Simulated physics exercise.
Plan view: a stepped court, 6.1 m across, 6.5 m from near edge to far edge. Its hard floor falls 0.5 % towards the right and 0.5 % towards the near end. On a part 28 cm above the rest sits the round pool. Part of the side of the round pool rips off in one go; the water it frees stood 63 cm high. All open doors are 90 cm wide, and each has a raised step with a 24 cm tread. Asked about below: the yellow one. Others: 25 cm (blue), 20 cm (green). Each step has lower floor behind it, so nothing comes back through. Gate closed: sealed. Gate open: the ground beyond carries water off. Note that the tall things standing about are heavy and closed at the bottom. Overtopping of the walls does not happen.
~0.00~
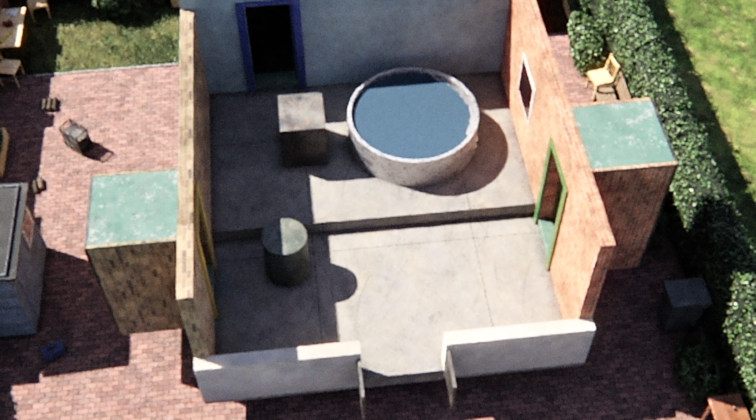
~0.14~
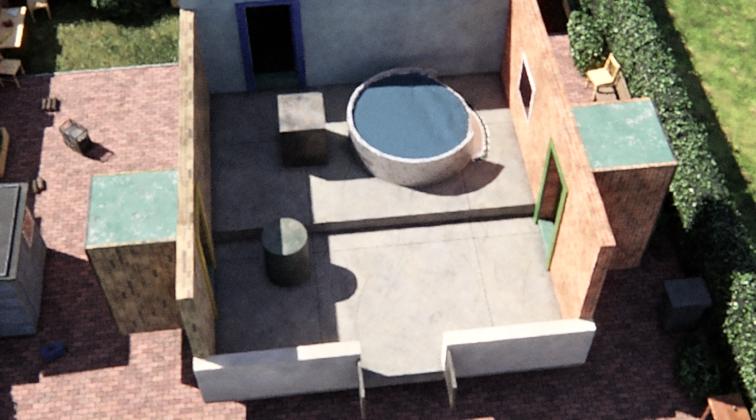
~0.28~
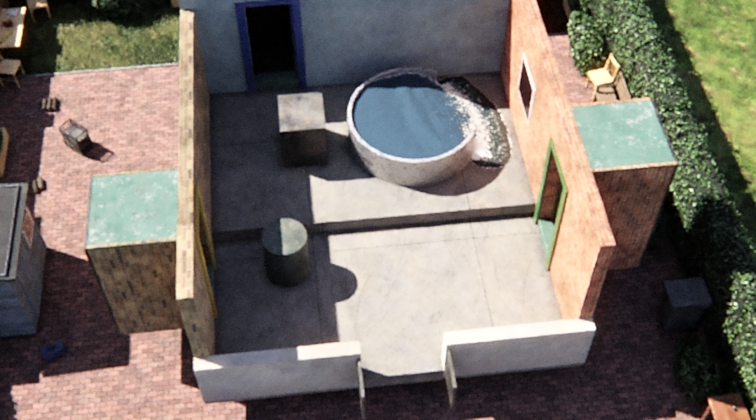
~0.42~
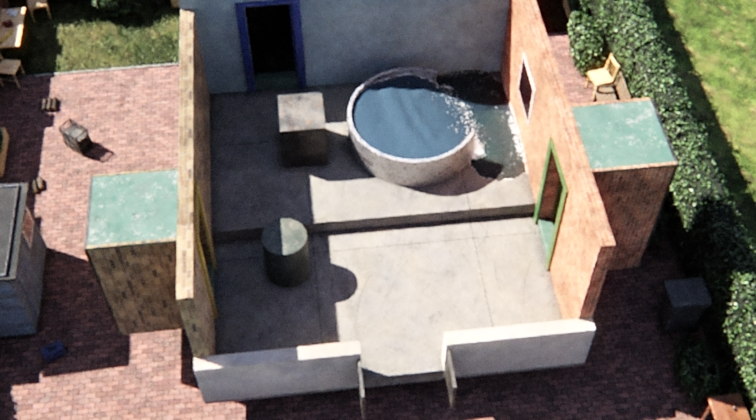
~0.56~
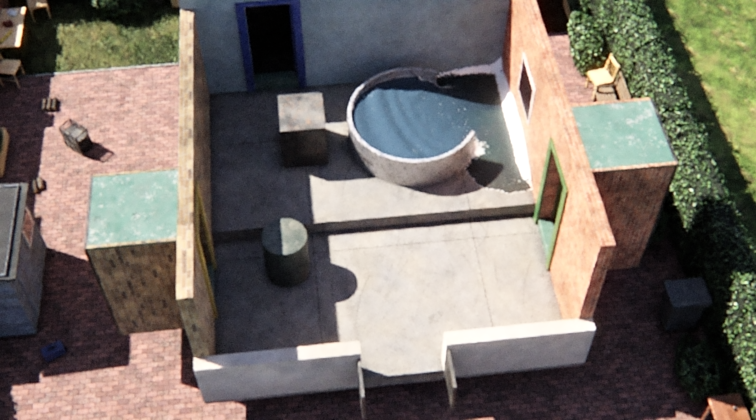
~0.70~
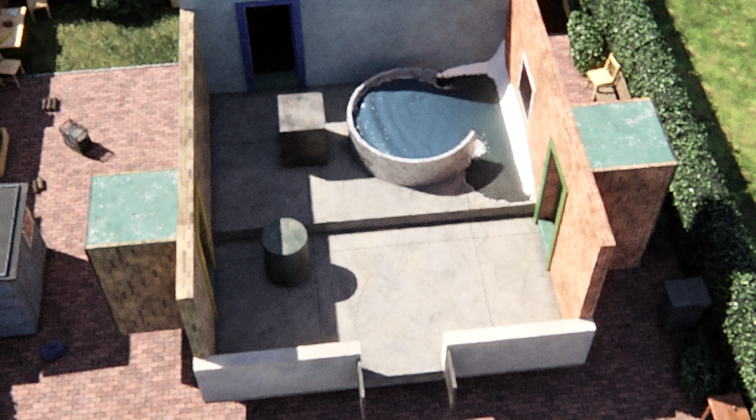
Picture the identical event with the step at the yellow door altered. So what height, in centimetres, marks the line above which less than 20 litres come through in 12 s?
The line is at about 7 cm of height.
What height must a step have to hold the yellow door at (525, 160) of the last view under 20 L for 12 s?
Minimum: About 28 cm.
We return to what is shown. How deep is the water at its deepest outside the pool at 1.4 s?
Close to 56 centimetres.
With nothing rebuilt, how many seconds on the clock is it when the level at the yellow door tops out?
Around 10.0 seconds.
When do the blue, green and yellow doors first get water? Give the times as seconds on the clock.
At blue it's 2.4 s, at green 1.0 s, and at yellow 5.0 s.
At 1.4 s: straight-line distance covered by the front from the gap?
I make it some 4.0 m.
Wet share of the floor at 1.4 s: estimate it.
I'd say near 15 percent is wet.
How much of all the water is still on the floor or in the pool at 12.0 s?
Water still present: Approx. 90 %.
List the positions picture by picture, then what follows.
In the first picture, still water, 63 cm deep, in the round pool at (413, 115); the yellow door at (207, 258) is dry.
In the second picture, the front is at a hidden place, 0.3 m from the gap at (467, 115); 0.4 m2 of floor is wet, 63 cm left at the back.
In the third picture, the front is at (458, 79), 0.7 m from the gap at (467, 115); 1.5 m2 of floor is wet, 63 cm left at the back.
In the fourth picture, water pours out at (467, 116) and has run 1.2 m, to (485, 73); about 9 cm deep outside, 63 cm at the back.
In the fifth picture, the front is at (499, 71), 1.5 m from the gap at (467, 117); 3.3 m2 of floor is wet, 62 cm left at the back.
In the sixth picture, water pours out at (467, 116) and has run 1.7 m, to (534, 202); about 14 cm deep outside, 57 cm at the back; 5.5 m in a straight line remain to the yellow door at (207, 258).
After 1.4 s water covers 15 % of the floor, deepest (56 cm) near (495, 78); it has not reached the yellow door.
After 3.0 s water covers 50 % of the floor, deepest (32 cm) near (409, 78); it has not reached the yellow door.
After 12.0 s water covers 90 % of the floor, deepest (13 cm) near (270, 375); 9 cm at the yellow door, 0 litres in over its 26 cm step.
At the yellow door as built, the water arrived by 4.9 s and peaked near 12 cm at 10.2 s.
With a step of 6 cm, 38 litres would have come in within the 12 s; with 8.5 cm, 8 litres. So under 20 litres takes about 7 cm.
